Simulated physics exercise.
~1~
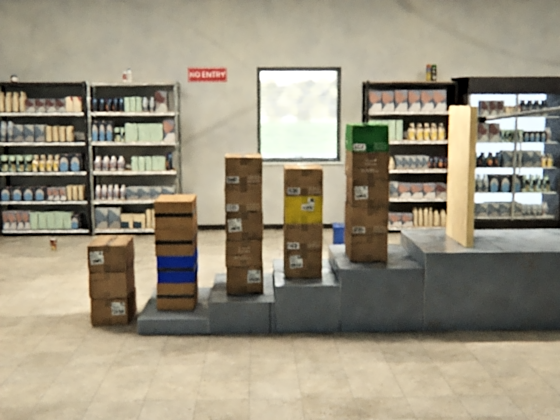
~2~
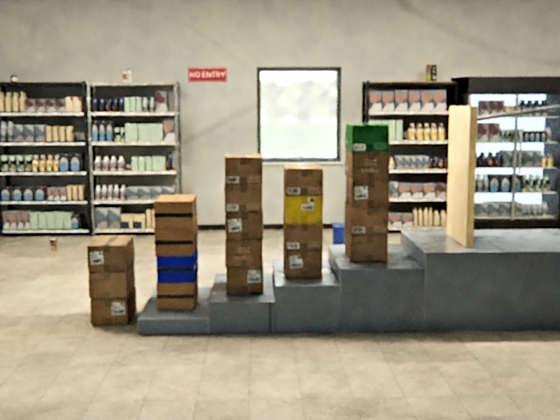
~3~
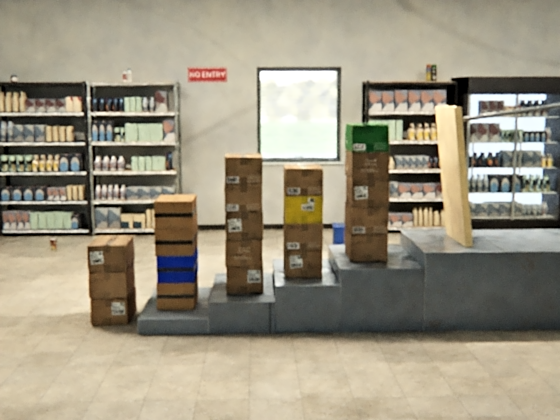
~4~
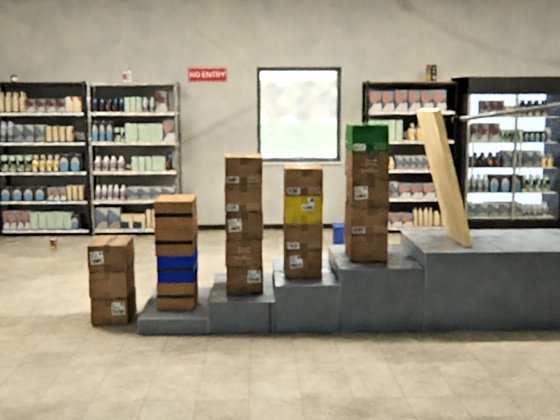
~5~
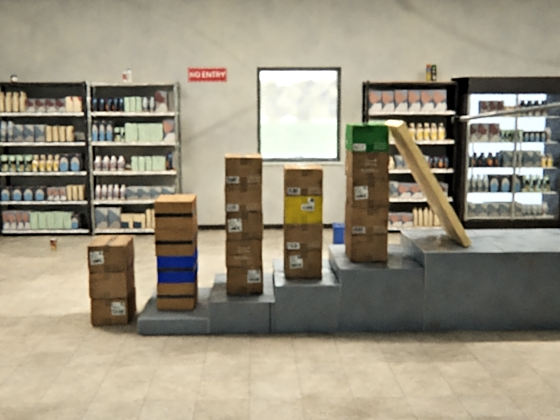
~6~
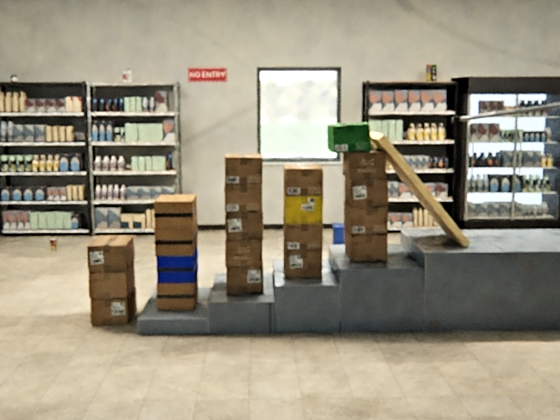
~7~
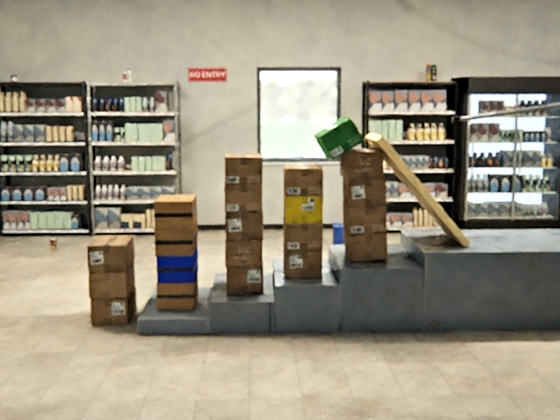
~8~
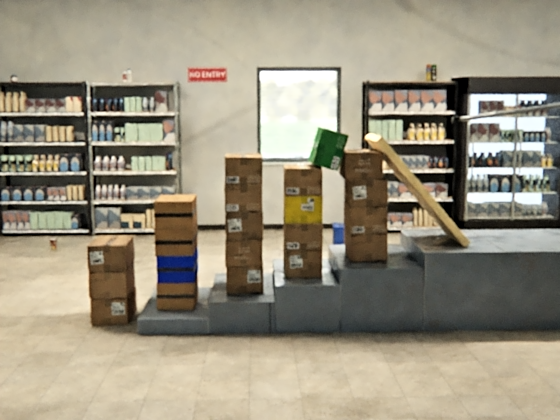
Stacks of brown cartons stood on gray steps in a store as a tall wooden board tipped left against the nearest stack, pushing its green top carton off to the left, where it ended tilted steeply beside the stack, above the yellow carton.
